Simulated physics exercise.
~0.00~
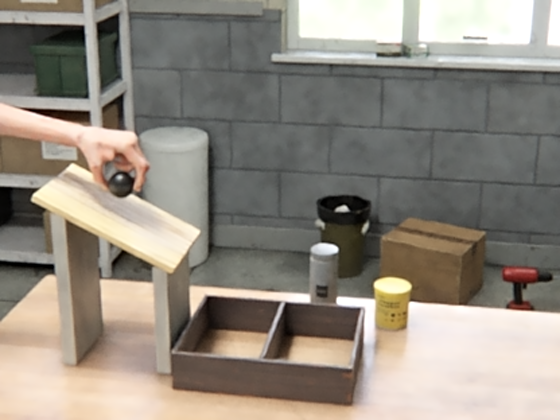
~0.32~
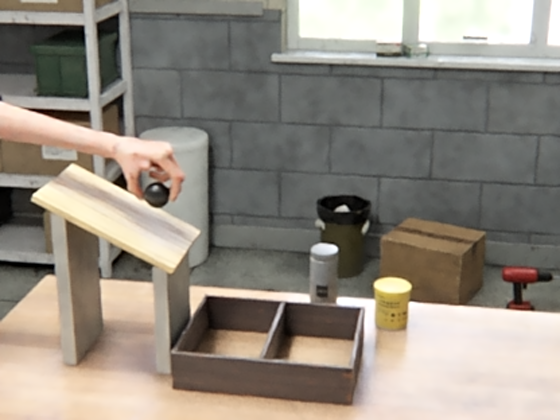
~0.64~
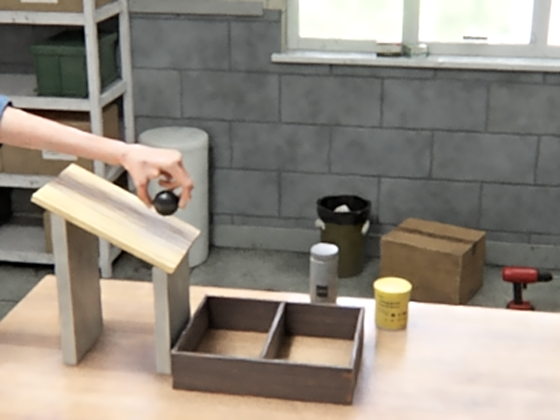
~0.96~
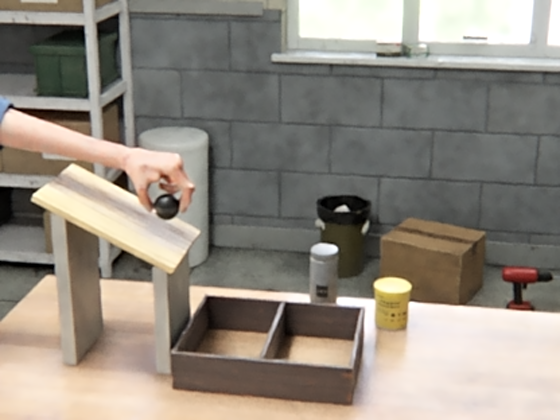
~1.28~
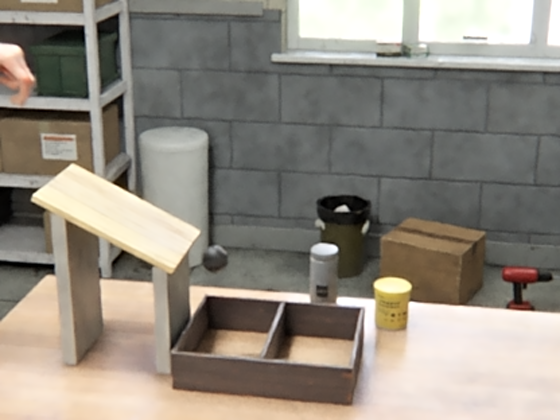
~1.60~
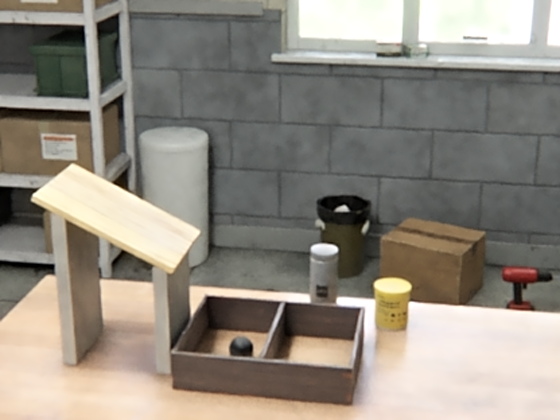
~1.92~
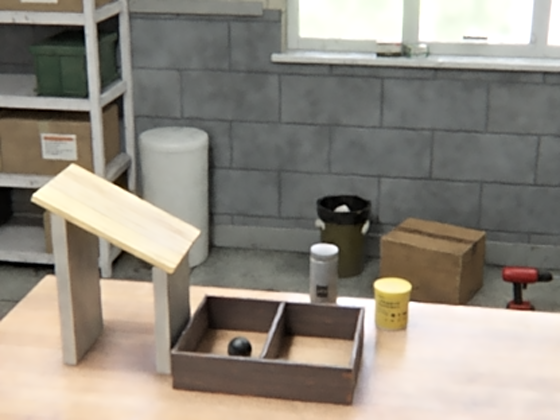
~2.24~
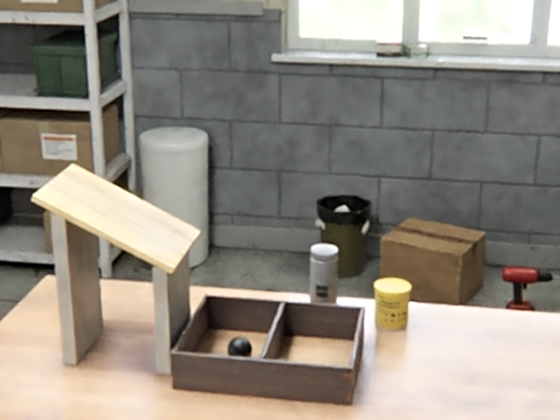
A hand held a black ball over a sloping wooden board, moved it down toward the lower end and let go, and the ball dropped off into the nearer bay of the open tray, where it came to rest.
